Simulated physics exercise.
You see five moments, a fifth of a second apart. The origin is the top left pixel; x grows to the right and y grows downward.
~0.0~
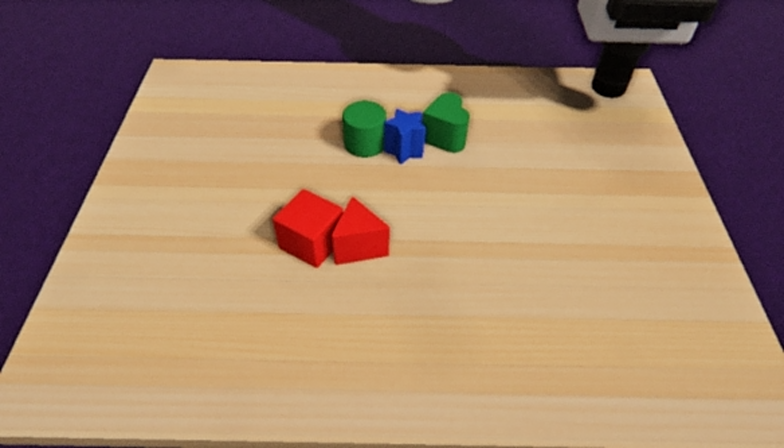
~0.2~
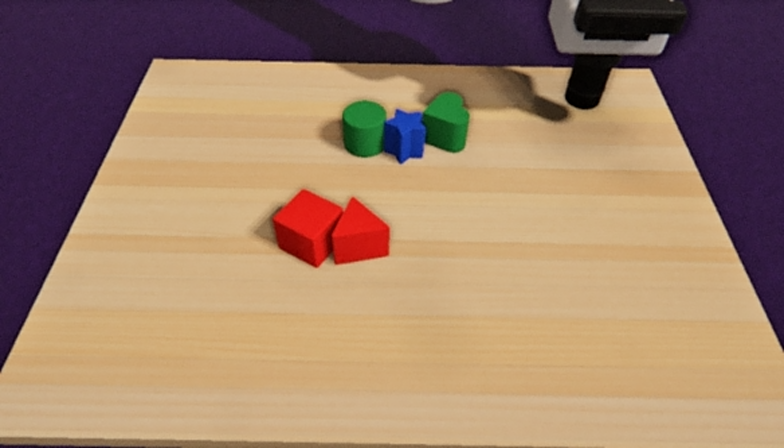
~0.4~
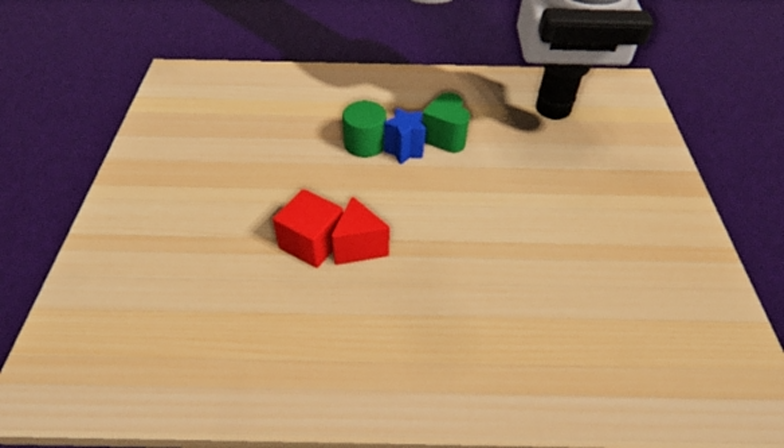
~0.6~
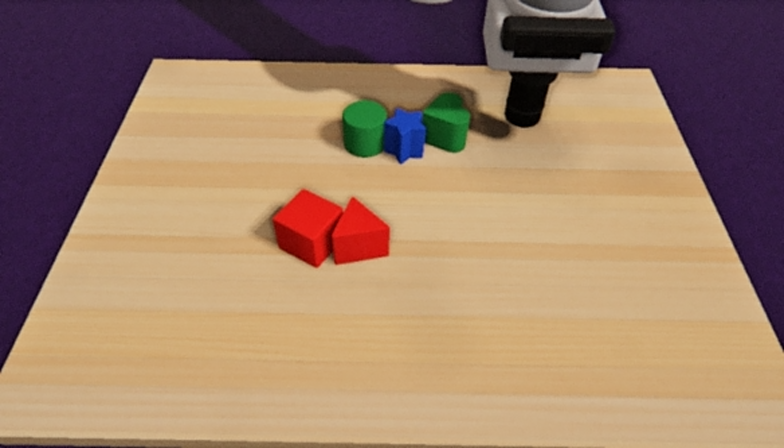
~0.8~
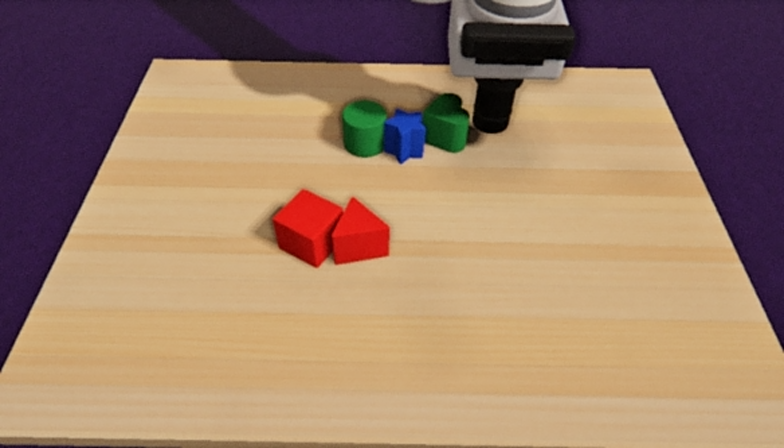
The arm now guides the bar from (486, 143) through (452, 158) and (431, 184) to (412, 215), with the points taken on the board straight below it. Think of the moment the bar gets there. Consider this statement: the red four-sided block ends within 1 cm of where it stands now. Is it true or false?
True.
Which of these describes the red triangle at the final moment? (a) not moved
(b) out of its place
Letter a.
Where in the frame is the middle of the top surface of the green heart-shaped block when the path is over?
Its top centre is at about (429, 112).
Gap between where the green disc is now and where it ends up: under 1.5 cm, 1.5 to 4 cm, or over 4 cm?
Verdict: Less than 1.5 cm.
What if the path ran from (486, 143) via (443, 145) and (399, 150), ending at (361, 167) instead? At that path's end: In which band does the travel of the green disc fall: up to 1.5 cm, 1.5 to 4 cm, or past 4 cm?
Beyond 4 cm.
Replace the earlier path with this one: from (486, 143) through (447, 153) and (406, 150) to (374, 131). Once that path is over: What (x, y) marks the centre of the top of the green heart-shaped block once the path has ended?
In the picture, it is at (388, 82).
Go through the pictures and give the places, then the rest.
Bar tip at (608, 89); block tops, red four-sided block at (308, 212); red triangle at (358, 219); green disc at (364, 113); blue star at (406, 120); green heart-shaped block at (449, 108), in the first frame.
Bar at (582, 100); blocks unchanged, in the second frame.
Bar at (553, 110); blocks unchanged, in the third frame.
Bar at (522, 117); blocks unchanged, in the fourth frame.
Bar at (490, 123); red four-sided block at (308, 212); red triangle at (358, 219); green disc at (364, 113); blue star at (406, 120); green heart-shaped block at (449, 108), in the fifth frame.
On the path given first. One third of the way, bar at (454, 139); blue star at (397, 122); green heart-shaped block at (430, 111), turned 60° clockwise.
Two thirds of the way, bar at (432, 165); green disc at (360, 113); blue star at (395, 122); green heart-shaped block at (429, 112), turned 65° clockwise.
At the end, bar at (414, 196); red four-sided block in place; red triangle in place; green disc at (360, 113); blue star at (395, 122); green heart-shaped block at (429, 112), turned 65° clockwise.
